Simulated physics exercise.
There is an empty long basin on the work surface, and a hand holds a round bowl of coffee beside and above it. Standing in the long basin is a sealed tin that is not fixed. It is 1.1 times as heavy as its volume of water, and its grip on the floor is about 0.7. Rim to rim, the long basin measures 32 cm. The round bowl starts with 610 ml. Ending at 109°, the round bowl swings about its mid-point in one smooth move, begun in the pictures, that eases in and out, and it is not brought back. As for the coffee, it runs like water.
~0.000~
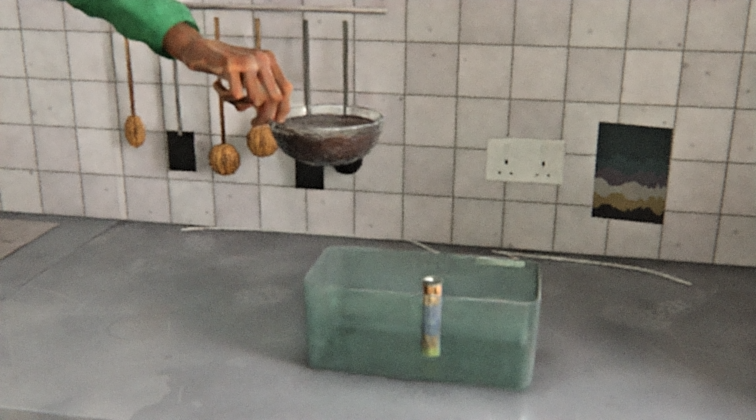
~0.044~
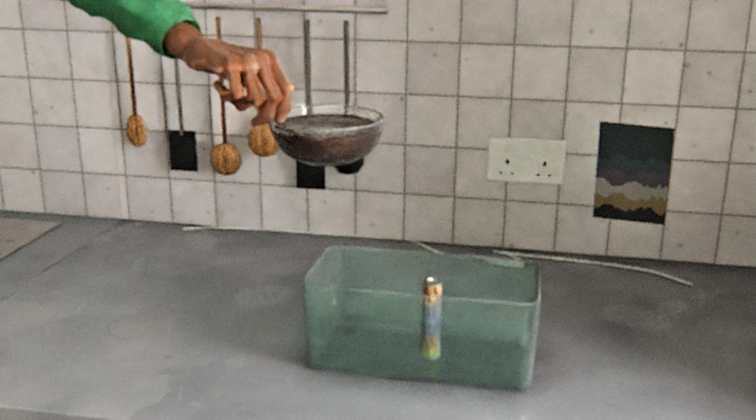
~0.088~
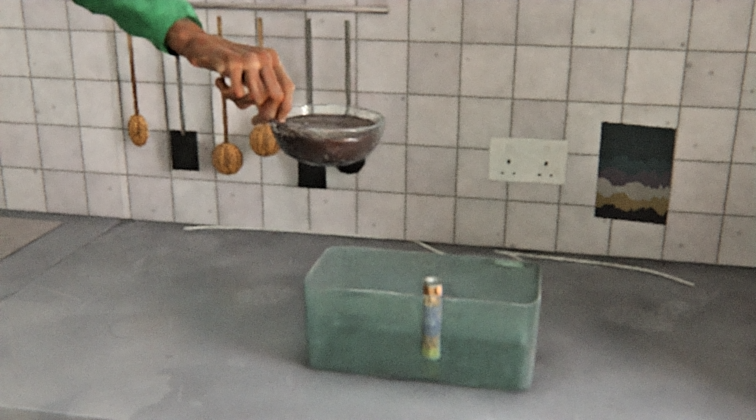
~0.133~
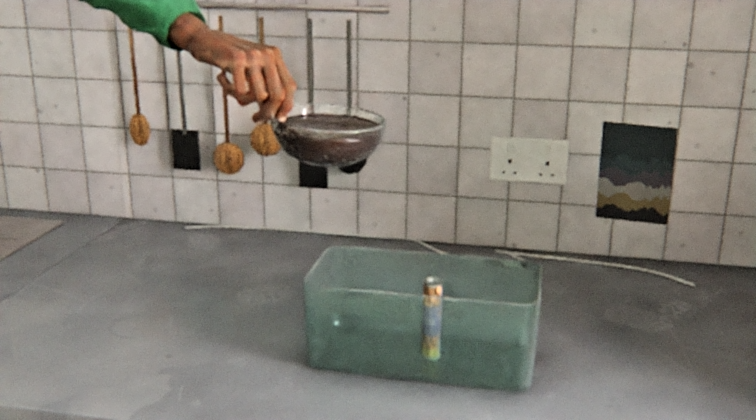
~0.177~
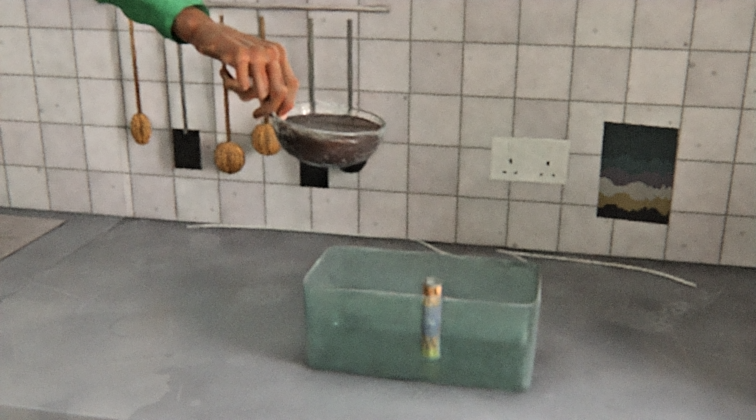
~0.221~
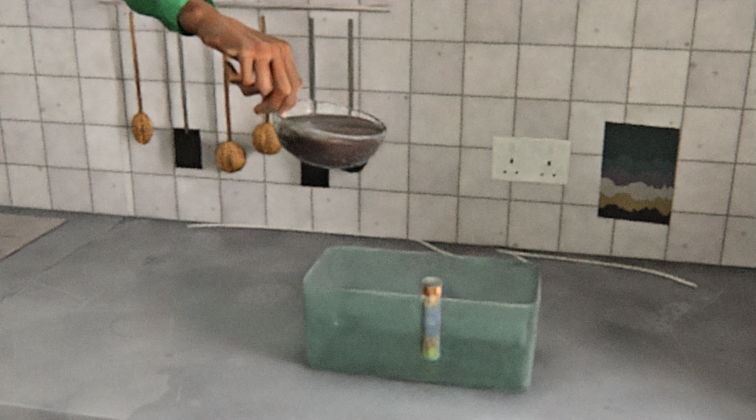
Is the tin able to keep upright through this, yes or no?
Yes, it remains upright.
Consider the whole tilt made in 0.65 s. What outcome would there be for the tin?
The tin stays on its base.
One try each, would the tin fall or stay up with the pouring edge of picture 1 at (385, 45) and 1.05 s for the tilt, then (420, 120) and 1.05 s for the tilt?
Trial 1 - tin stays standing; trial 2 - tin stays standing.
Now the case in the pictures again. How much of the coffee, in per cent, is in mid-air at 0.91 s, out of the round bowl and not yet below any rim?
6 per cent, roughly.
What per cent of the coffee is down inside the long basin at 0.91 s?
94 per cent or thereabouts.
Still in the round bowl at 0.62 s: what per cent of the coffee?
I reckon about 28 in a hundred is still held.
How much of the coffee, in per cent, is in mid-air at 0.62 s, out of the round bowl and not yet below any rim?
50 %.
Then, 0.62 s in, the tilt is 70° and 29 per cent is still to pour; the tin stands where it began.
Then, 0.91 s in, the tilt is 104° and 0 per cent is still to pour; the tin stands where it began.
Then, 1.22 s in, the tilt is 109° and 0 per cent is still to pour; the tin stands where it began.
Then, 1.55 s in, the tilt is 109° and 0 per cent is still to pour; the tin stands where it began.
Finally, the tin stands where it began.
